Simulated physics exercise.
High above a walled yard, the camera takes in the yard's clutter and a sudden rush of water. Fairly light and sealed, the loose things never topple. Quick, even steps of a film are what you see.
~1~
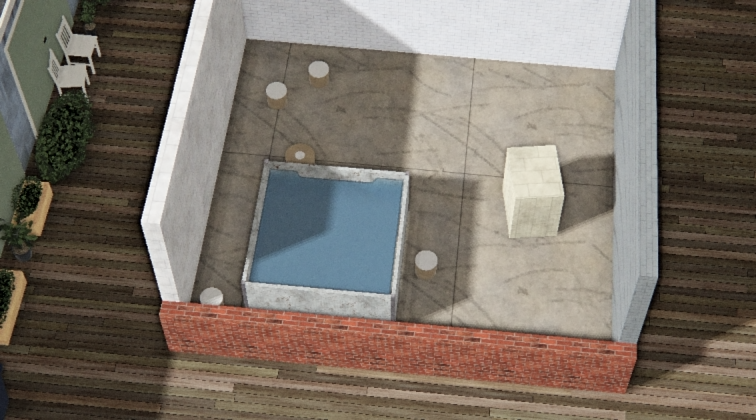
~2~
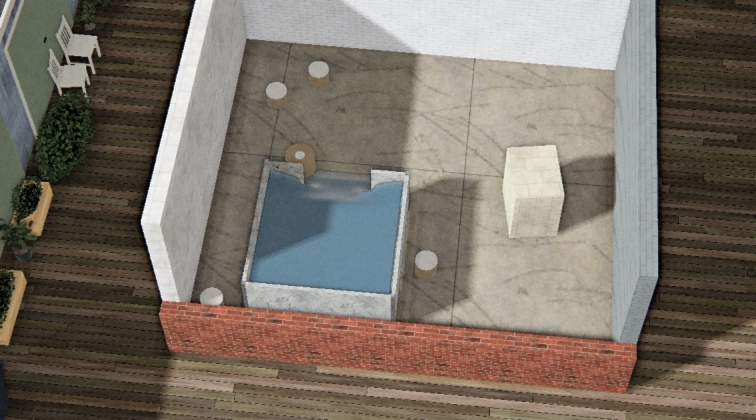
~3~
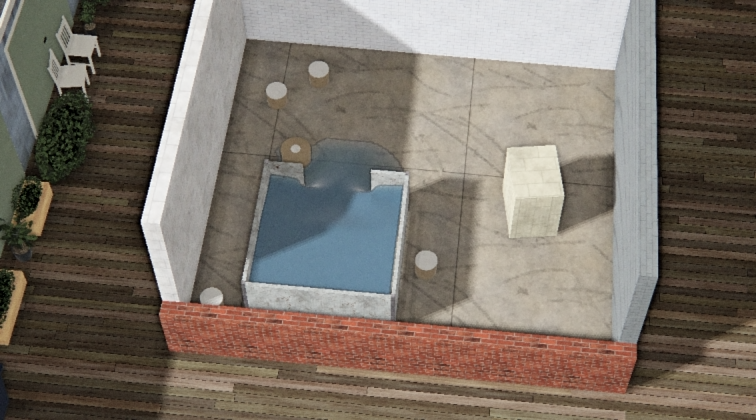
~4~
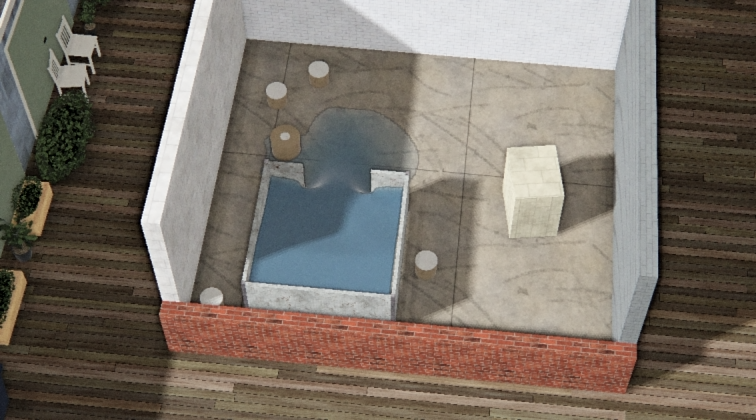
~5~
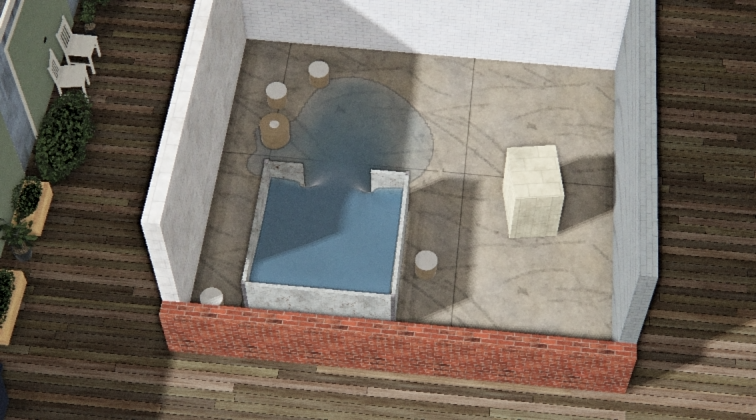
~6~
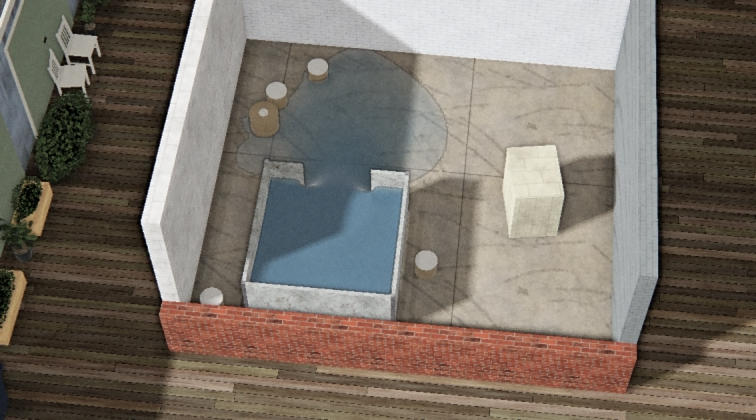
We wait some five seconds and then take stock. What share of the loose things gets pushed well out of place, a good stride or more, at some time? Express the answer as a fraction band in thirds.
Fraction band: 1/3 to 2/3.
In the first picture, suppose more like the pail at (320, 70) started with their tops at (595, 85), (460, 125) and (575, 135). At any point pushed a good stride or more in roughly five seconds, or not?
Here's how it goes: Sent far off, sent far off, and lastly sent far off.
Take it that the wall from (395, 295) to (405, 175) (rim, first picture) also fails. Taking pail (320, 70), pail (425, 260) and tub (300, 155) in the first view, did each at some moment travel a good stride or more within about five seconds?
First covers that distance, second covers that distance, third stays short of it.
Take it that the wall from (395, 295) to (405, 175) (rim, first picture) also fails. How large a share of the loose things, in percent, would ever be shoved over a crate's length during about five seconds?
Close to 40 in a hundred.
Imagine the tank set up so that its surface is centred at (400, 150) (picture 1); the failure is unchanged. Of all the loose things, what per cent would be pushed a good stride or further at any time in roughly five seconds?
Around 60 in a hundred.
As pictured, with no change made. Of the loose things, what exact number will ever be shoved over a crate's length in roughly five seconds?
My tally gives 3.
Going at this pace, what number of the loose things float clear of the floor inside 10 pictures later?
Count: 3.
A moment on, 2 of 5 are well off their spots; 1 afloat.
Next, 3 of 5 are well off their spots; 3 afloat.
Later, 2 of 5 are well off their spots; 3 afloat.
In the end, 2 of 5 are well off their spots, and 3 have been at some point; 4 afloat.
